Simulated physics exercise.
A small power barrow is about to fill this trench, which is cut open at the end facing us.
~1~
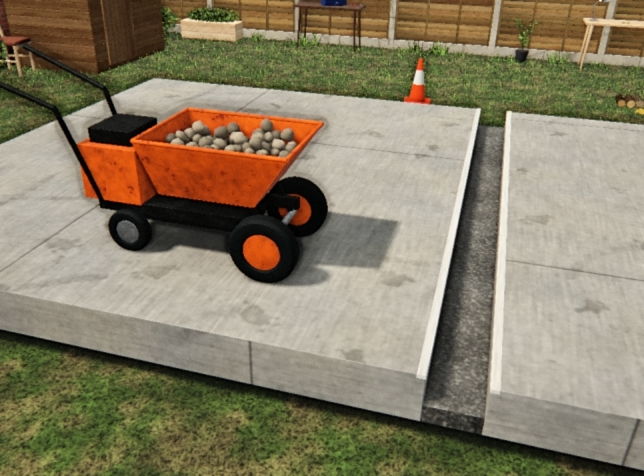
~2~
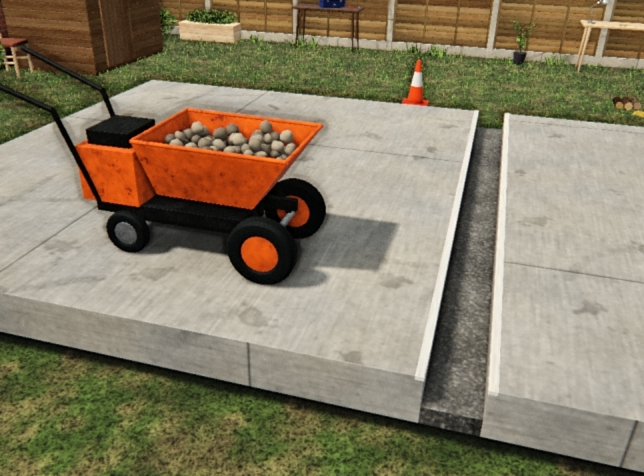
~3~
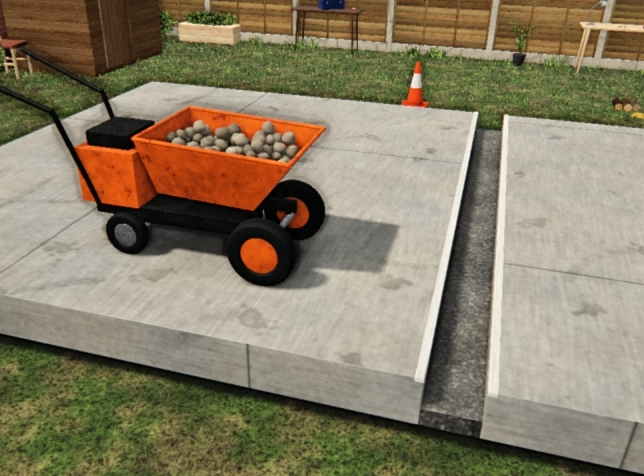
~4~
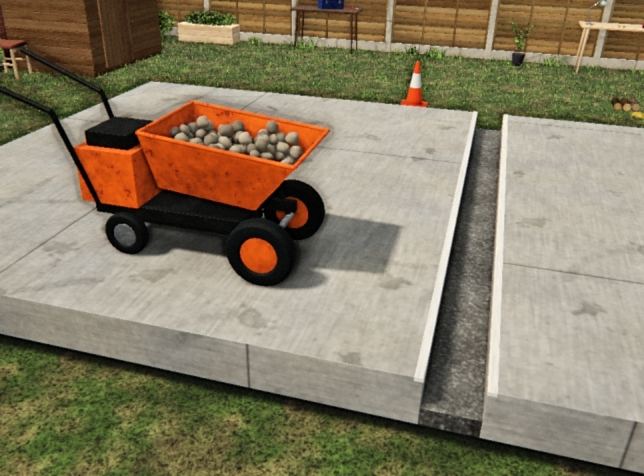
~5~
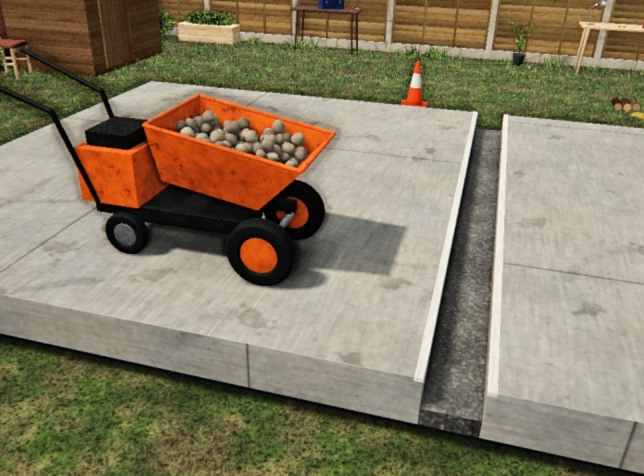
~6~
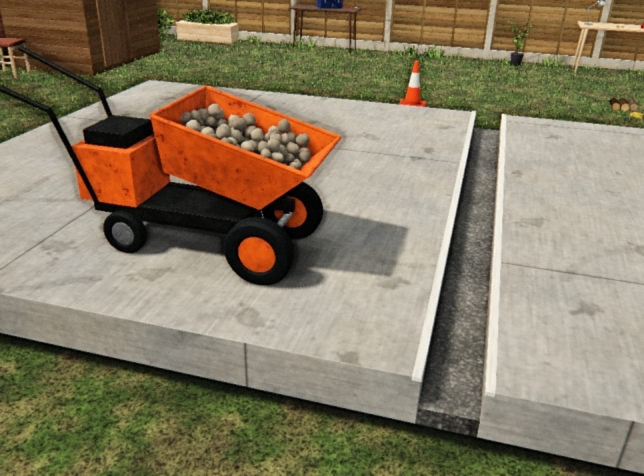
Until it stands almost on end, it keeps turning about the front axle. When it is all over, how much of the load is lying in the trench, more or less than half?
I expect the load to largely stay out of the trench.
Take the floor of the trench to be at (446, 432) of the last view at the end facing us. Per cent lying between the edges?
That would give roughly 20 percent.
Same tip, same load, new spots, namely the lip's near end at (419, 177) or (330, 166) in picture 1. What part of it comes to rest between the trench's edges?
Roughly 10 per cent first, then roughly 60 per cent.
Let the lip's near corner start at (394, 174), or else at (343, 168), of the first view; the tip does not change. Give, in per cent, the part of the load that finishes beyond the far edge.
40 and 0 in a hundred, in that order.
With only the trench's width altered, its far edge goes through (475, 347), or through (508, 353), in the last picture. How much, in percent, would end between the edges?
The first case gives around 20 percent, and the second around 20 percent.
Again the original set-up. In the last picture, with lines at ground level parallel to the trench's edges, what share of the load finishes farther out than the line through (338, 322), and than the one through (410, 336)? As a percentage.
Estimate, first then second: 80 %, 30 %.
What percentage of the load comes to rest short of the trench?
About 60 per cent.
Soon, skip tipped well over; all in the skip.
A while on, skip tipped steeply; nearly all in the skip; a small part short of the trench; a stray few falling.
Towards the end, skip tipped right over; about a quarter in the skip; about two thirds short of the trench; a small part in or heaped over the trench.
Finally, skip tipped right over; about a quarter in the skip; about two thirds short of the trench; about a quarter in or heaped over the trench; none beyond it.
